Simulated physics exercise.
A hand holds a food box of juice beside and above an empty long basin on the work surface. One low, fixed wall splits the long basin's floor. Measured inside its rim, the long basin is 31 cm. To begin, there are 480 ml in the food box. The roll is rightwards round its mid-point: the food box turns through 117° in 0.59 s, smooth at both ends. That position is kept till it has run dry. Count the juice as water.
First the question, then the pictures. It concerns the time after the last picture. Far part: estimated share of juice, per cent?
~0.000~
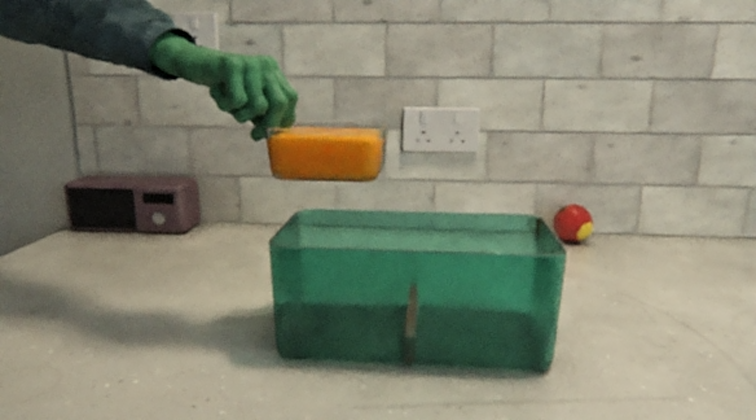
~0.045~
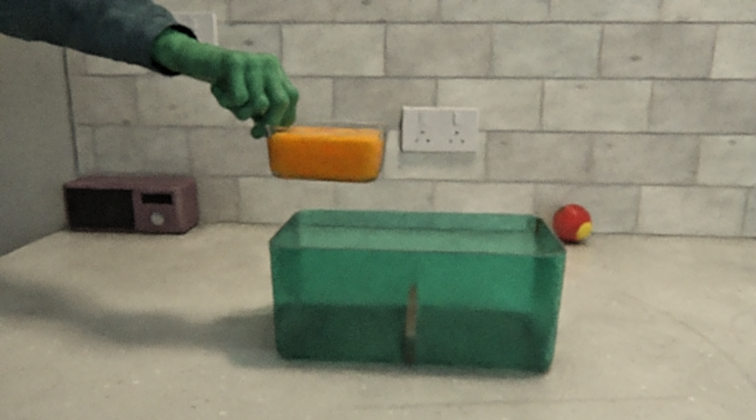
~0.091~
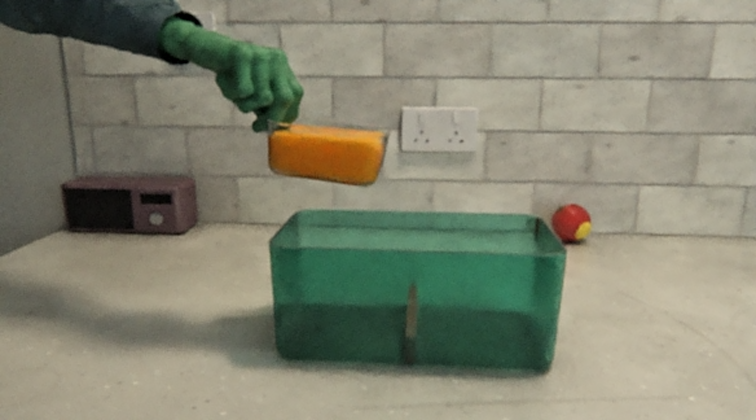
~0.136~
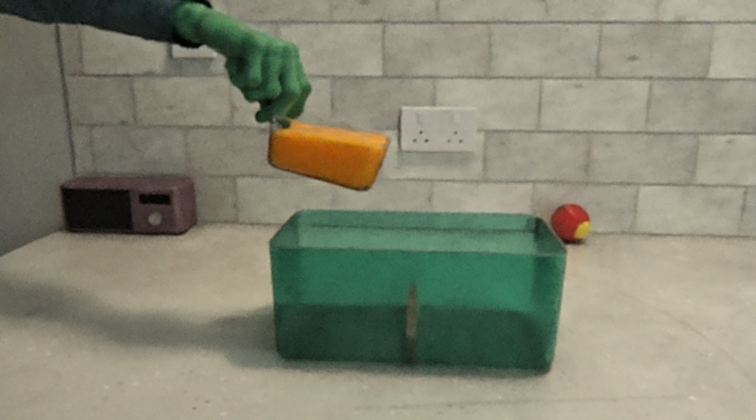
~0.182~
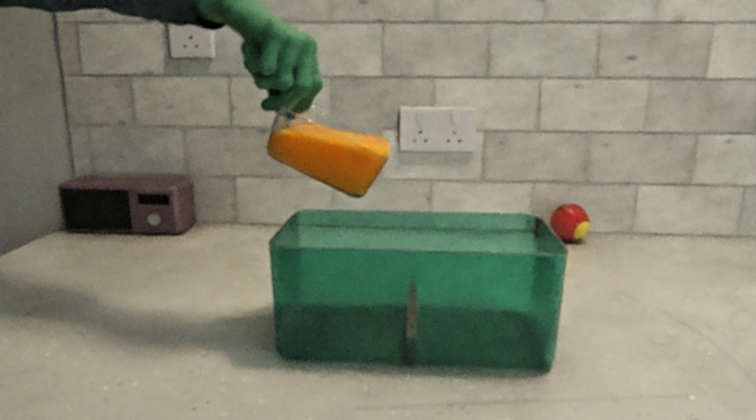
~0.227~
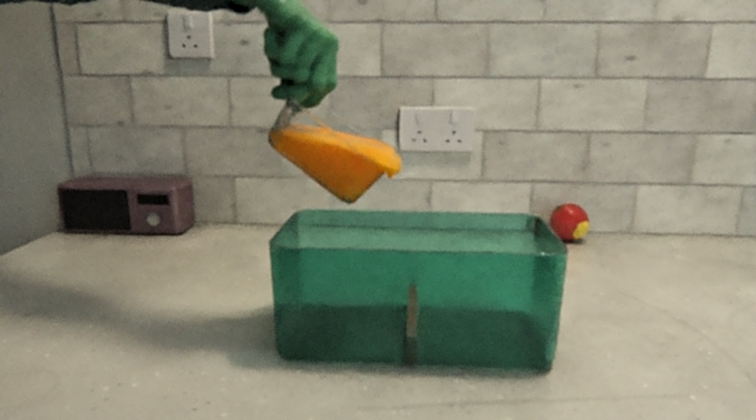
65 per cent.
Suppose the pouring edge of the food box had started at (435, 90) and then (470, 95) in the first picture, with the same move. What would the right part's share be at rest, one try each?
The first try gives 80 percent and the second 80 percent.
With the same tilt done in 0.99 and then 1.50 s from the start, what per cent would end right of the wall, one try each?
The first try gives 75 percent and the second 75 percent.
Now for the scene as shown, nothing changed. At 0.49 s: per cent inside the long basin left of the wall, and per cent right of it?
Around 26 percent on the left and 60 on the right.
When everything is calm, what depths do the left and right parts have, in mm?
8 mm left, 14 mm right.
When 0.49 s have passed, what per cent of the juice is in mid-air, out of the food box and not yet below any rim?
Near 10 per cent of it all.
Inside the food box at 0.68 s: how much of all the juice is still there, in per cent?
0 per cent or so.
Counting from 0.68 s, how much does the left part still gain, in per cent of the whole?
That works out to roughly 2 per cent of the whole.
After 0.49 s the tilt is 108° and 4 per cent is still to pour, 26 is left of the wall and 59 right of it.
After 0.68 s the tilt is 117° and 0 per cent is still to pour, 31 is left of the wall and 67 right of it.
After 0.87 s the tilt is 117° and 0 per cent is still to pour, 34 is left of the wall and 66 right of it.
After 1.09 s the tilt is 117° and 0 per cent is still to pour, 34 is left of the wall and 65 right of it.
In the end 34 per cent lies left of the wall, 65 right of it and 1 outside.
